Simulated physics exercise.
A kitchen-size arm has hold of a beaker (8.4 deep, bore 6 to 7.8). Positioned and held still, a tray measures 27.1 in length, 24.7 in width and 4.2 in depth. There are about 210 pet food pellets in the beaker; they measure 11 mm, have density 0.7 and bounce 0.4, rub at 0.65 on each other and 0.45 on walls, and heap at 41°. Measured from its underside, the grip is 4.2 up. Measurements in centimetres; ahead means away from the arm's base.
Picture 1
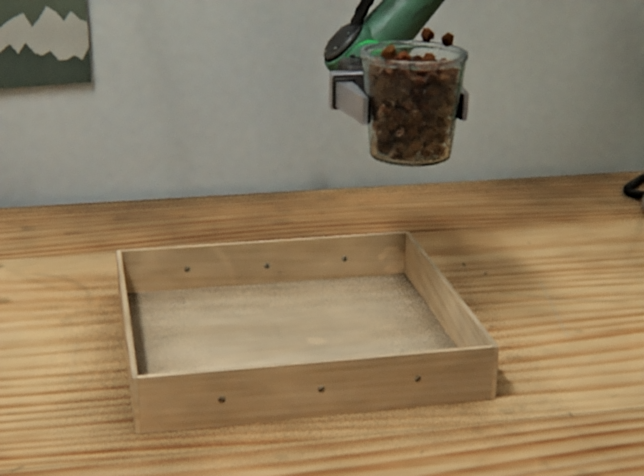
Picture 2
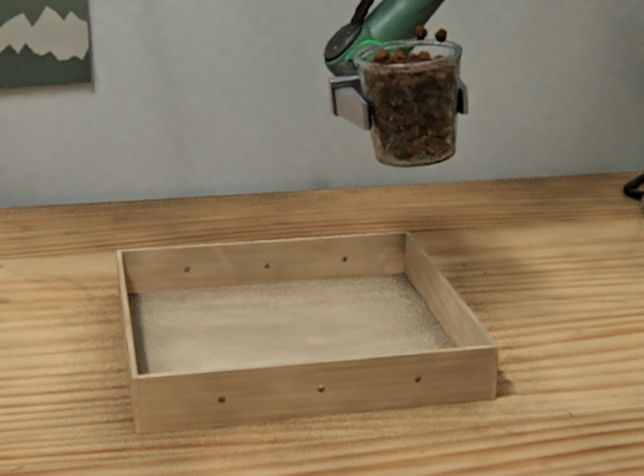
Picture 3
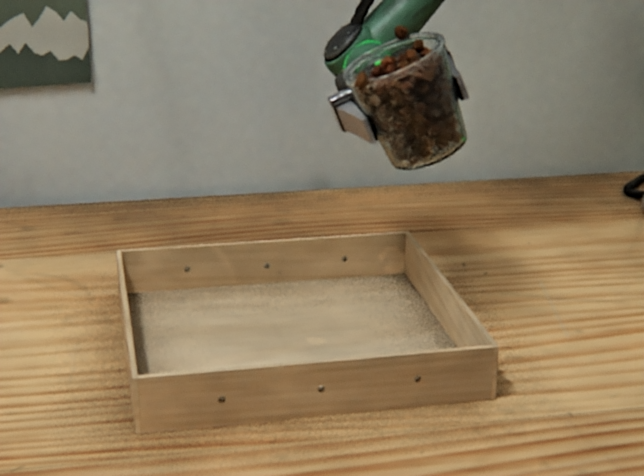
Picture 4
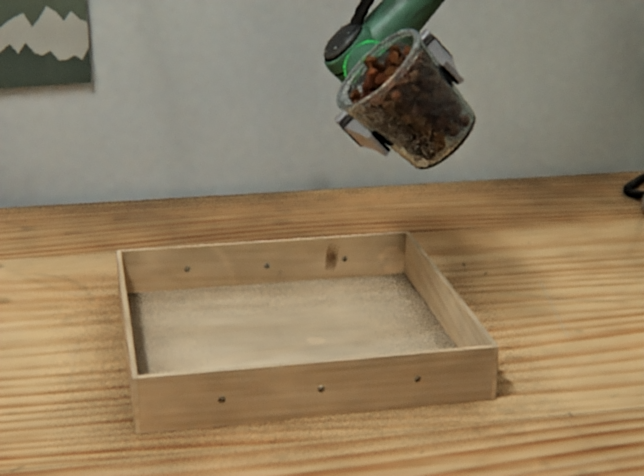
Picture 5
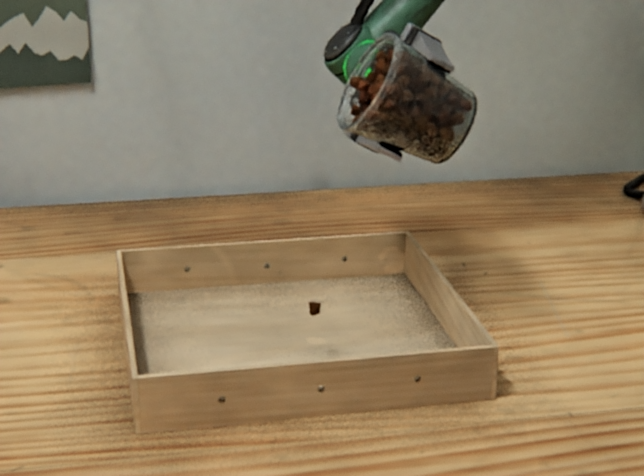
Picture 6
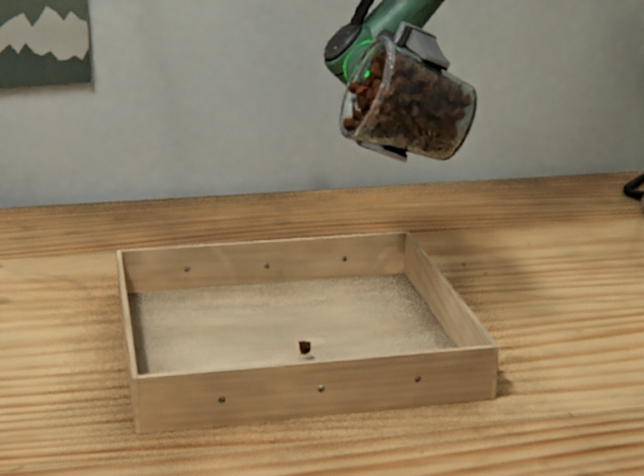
Green robot arm tilting a clear beaker of brown pellets above a shallow wooden tray, one pellet dropping into the tray.
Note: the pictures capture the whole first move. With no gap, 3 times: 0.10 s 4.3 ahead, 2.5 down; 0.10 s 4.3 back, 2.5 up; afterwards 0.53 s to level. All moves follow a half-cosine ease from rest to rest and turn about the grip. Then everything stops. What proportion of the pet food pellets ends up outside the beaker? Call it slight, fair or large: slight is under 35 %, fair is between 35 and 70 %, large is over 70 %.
I would call it fair, between 35 and 70 %.
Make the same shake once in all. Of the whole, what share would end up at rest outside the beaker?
Approx. 25 per cent.
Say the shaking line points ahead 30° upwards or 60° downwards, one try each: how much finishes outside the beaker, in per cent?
Some 95 and 30 per cent.
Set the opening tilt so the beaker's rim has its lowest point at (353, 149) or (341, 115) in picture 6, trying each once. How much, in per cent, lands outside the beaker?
80 % and 25 %.
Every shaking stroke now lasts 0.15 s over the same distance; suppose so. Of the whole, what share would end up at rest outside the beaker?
It would be some 20 %.
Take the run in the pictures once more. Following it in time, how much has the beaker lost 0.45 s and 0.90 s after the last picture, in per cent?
30, then 45.
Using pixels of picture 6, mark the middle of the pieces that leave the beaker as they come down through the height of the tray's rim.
Centre: About (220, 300).
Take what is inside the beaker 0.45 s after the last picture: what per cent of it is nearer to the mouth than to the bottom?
My estimate is near 40 per cent.
Then, 0.45 s on, tilted 67° forward, highest piece 22 above the table; 141 in the beaker, 47 in the tray, 19 in flight or on a rim.
Then, 0.90 s on, tilted 26° forward, highest piece 23 above the table; 112 in the beaker, 93 in the tray, 2 in flight or on a rim.
Then, 1.33 s on, level, highest piece 24 above the table; 112 in the beaker, 94 in the tray, 1 on the table or floor.
Then, 2.38 s on, level, highest piece 24 above the table; 112 in the beaker, 94 in the tray, 1 on the table or floor.
In the end, 112 in the beaker, 94 in the tray, 1 on the table or floor. That is 46 % outside the beaker.
